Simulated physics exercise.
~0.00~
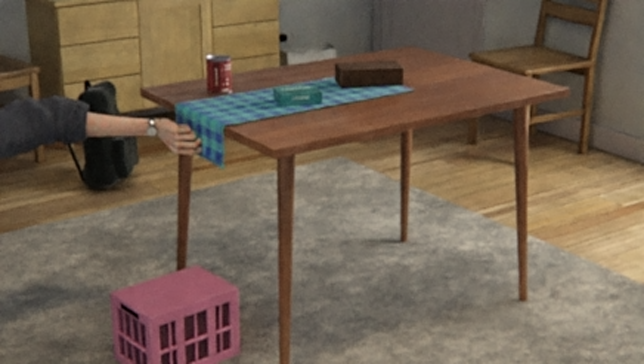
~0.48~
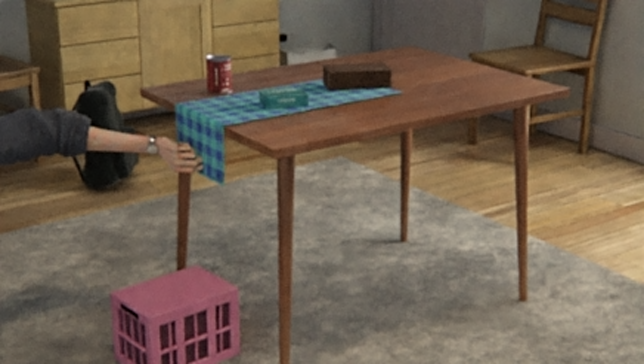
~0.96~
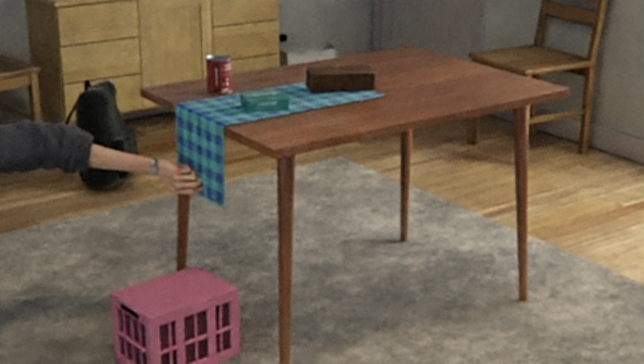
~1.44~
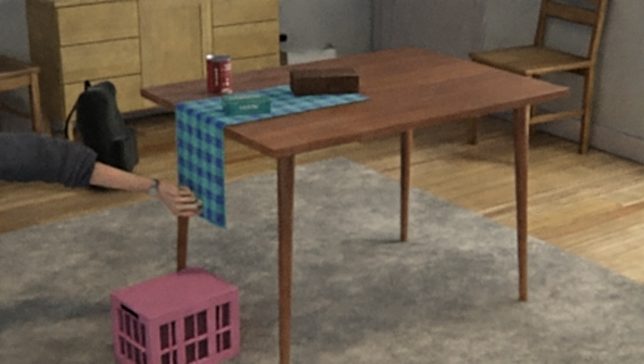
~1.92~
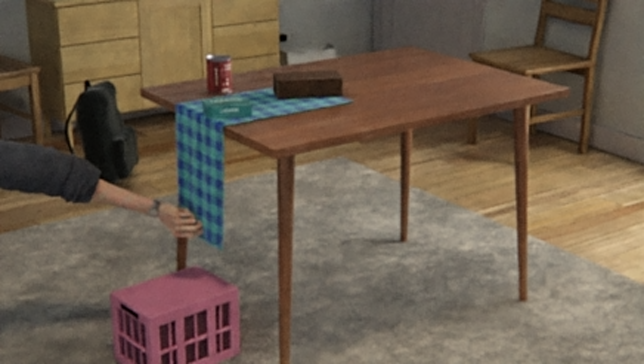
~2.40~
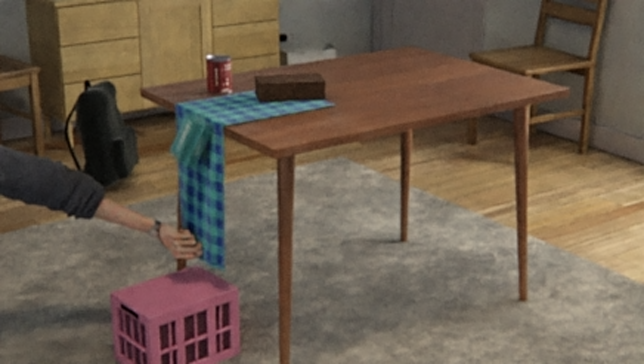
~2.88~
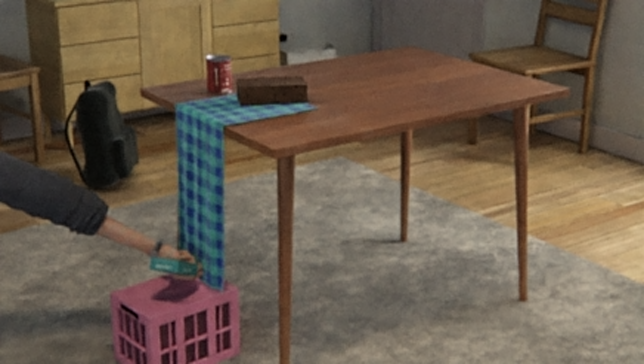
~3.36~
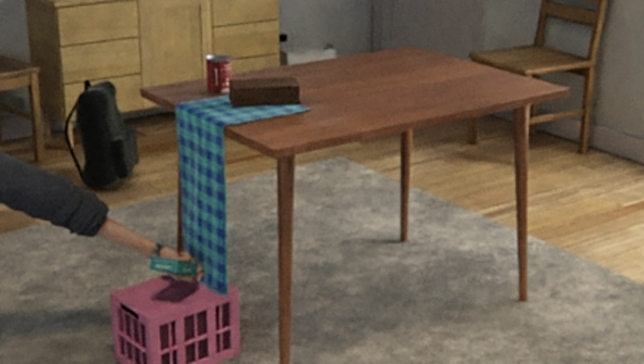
A blue checked table runner is drawn down over the table's left end by a hand, carrying a turquoise packet and a brick leftward. The packet tips over the edge and drops onto the pink crate, while the brick and the unmoved red tin remain on the table.
